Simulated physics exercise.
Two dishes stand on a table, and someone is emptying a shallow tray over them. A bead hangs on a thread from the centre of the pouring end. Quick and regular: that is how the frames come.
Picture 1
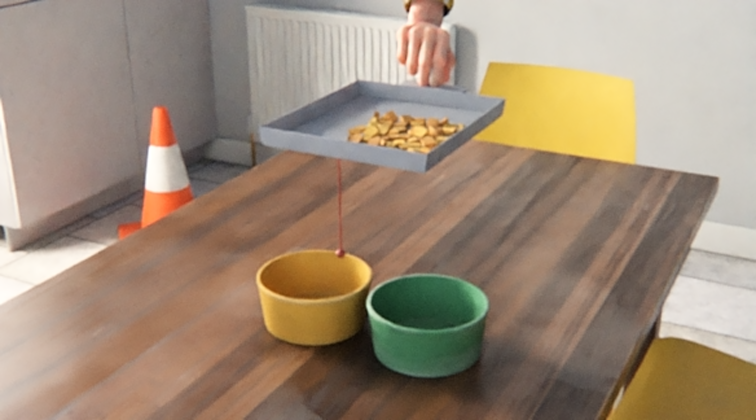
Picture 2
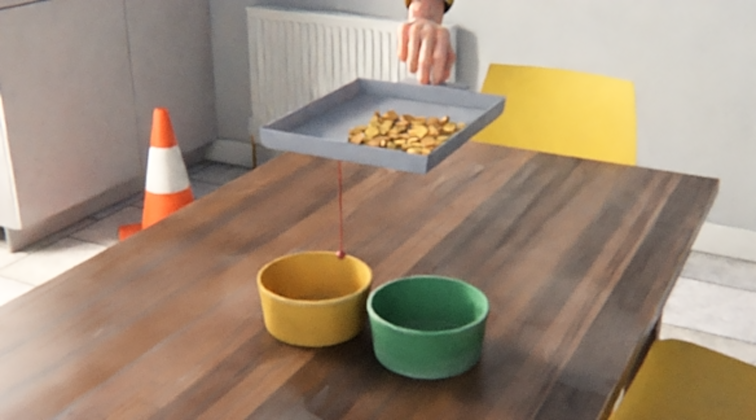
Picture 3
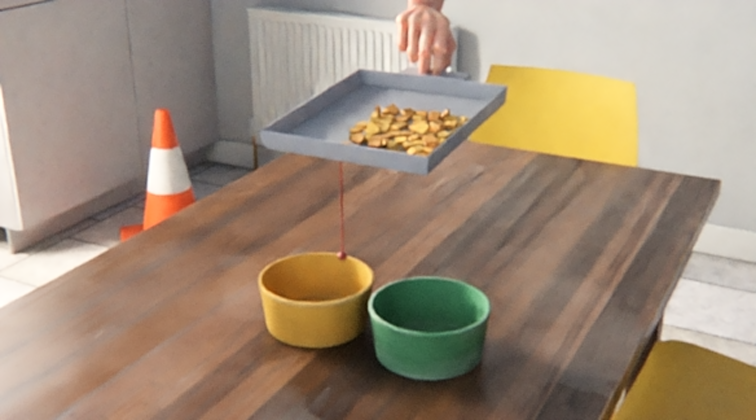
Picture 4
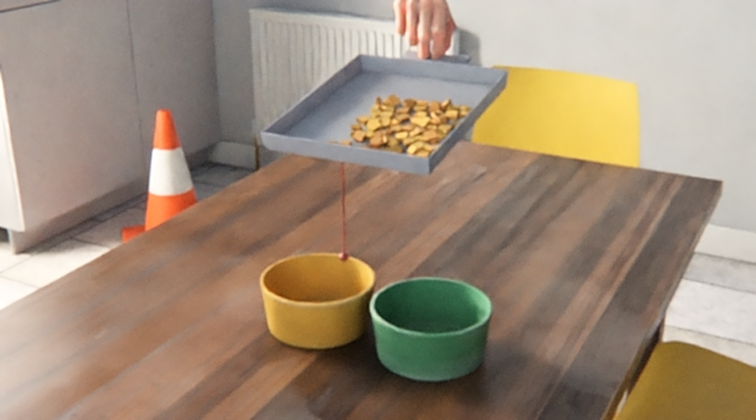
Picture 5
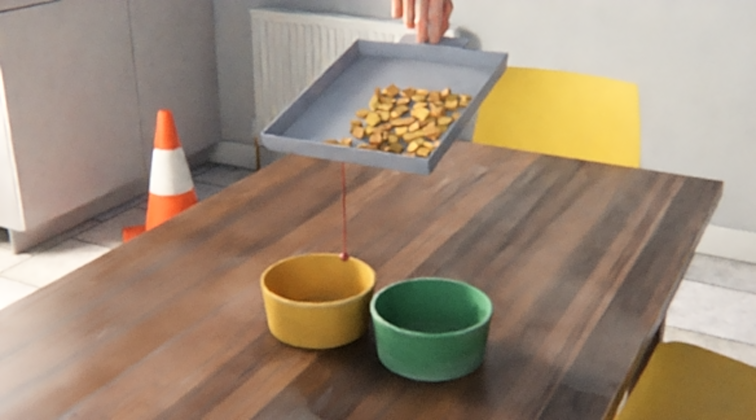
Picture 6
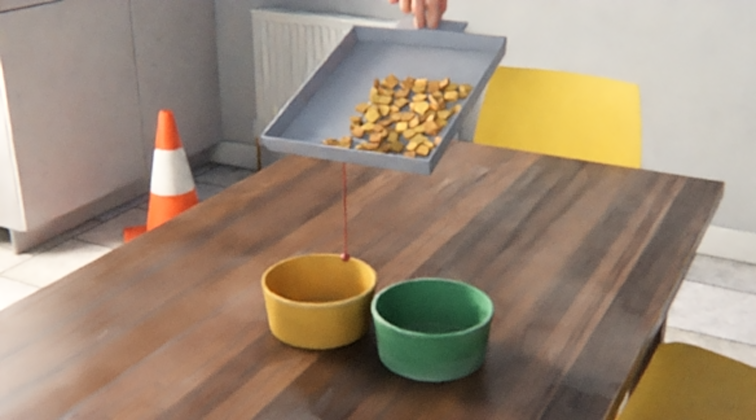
In this clip, a hand holds a shallow gray tray of small golden-brown pieces above a yellow dish and a green dish on a wooden table, then steadily raises its far end, tilting it while a bead hangs beneath.
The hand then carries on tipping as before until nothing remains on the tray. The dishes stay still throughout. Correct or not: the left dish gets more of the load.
Correct.
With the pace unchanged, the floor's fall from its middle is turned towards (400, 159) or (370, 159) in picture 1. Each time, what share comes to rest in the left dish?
The share is 0 per cent in the first and 20 per cent in the second.
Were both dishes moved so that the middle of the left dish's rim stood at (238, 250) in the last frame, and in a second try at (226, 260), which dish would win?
The dish to the right, then the dish to the right.
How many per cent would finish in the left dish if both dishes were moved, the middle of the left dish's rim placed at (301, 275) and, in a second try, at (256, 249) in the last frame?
Trial 1 near 50 percent, trial 2 near 10 percent.
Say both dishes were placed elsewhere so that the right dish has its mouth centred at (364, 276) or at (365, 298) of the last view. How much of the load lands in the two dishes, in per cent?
Near 40 and 80 percent respectively.
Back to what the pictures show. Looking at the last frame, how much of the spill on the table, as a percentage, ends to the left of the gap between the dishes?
Roughly 90 in a hundred.
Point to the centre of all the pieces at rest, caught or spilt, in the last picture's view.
Near pixel (324, 336).
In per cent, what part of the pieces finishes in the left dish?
My estimate is some 40 %.
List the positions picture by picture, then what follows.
Corners of the pouring end at (263, 127) and (425, 153), level; middle of the load at (394, 138), cereal squares; left dish at (286, 317); right dish at (402, 347); bead on its thread at (341, 253), in the first frame.
Corners of the pouring end at (263, 128) and (426, 155), level; middle of the load at (395, 138), in the second frame.
Corners of the pouring end at (263, 130) and (426, 156), tipped barely, level across its low end; middle of the load at (396, 135), in the third frame.
Corners of the pouring end at (264, 132) and (427, 157), tipped a little, level across its low end; middle of the load at (397, 129), in the fourth frame.
Corners of the pouring end at (264, 133) and (427, 158), tipped clearly, level across its low end; middle of the load at (396, 123), in the fifth frame.
Corners of the pouring end at (264, 135) and (427, 159), tipped clearly, level across its low end; middle of the load at (408, 118); left dish at (290, 320); right dish at (407, 352), in the sixth frame.
Soon, tray tipped steeply; nearly all on the tray; a stray few in the air.
A while on, tray tipped past a quarter turn; about two thirds on the tray; a small part in the right dish; a small part outside both; about a quarter in the air.
Towards the end, tray tipped past a quarter turn; about a quarter in the right dish; about half in the left dish; about a third outside both.
Finally, tray tipped past a quarter turn; about a quarter in the right dish; about half in the left dish; about a third outside both.
